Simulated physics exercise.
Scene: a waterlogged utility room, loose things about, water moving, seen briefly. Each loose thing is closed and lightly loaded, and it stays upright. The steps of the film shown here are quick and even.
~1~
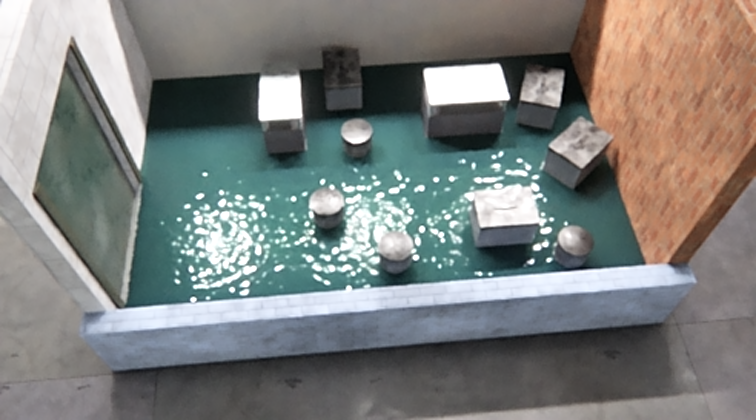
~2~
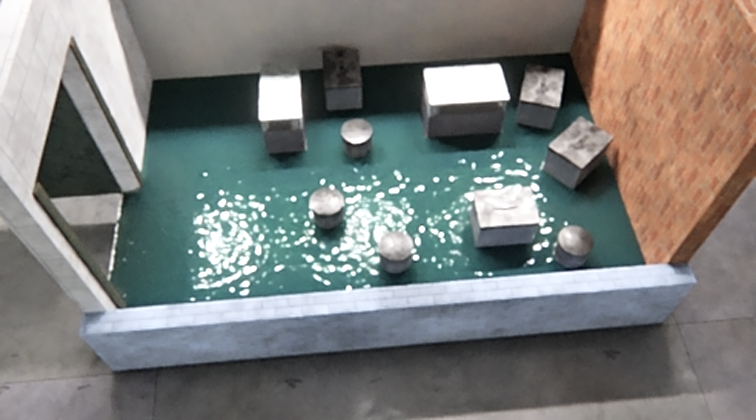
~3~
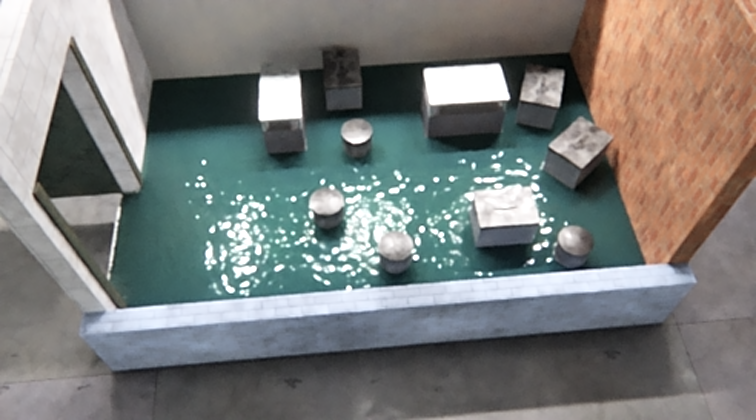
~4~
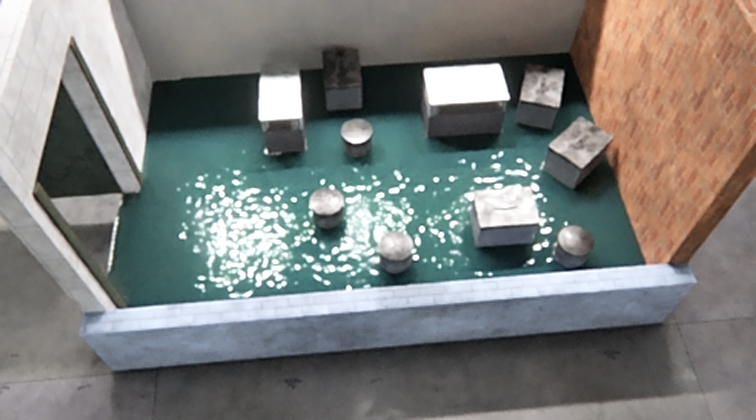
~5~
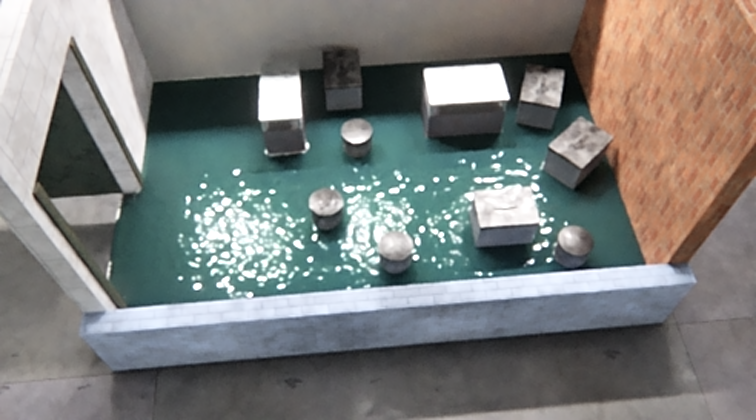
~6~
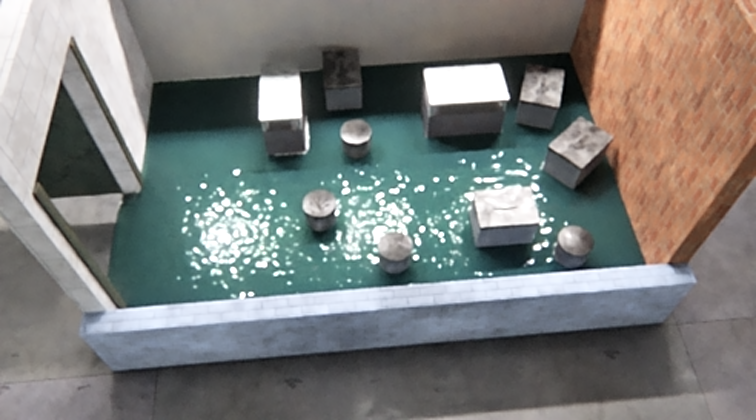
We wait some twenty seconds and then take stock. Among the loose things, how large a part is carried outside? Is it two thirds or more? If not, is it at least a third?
My prediction is the mid band.
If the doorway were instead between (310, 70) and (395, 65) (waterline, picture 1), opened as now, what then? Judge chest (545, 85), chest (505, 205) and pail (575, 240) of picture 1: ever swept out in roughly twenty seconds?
One by one, that's lost, not lost, not lost.
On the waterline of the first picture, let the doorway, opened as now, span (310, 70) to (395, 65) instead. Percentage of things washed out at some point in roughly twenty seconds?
About 50 %.
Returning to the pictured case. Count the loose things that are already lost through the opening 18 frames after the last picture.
The number I arrive at is 2.
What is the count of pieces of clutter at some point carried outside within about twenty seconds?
That adds up to 4.
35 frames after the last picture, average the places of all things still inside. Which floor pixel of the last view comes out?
The mean position lies close to (397, 197).
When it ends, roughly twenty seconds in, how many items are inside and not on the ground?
Tally: 4.
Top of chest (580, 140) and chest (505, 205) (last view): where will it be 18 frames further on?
Roughly (551, 159) for one and (376, 233) for the other.
A moment on, 0 of 8 are out; 8 afloat.
Next, 2 of 8 are out; 6 afloat.
Later, 3 of 8 are out; 5 afloat.
In the end, 4 of 8 are out; 4 afloat.
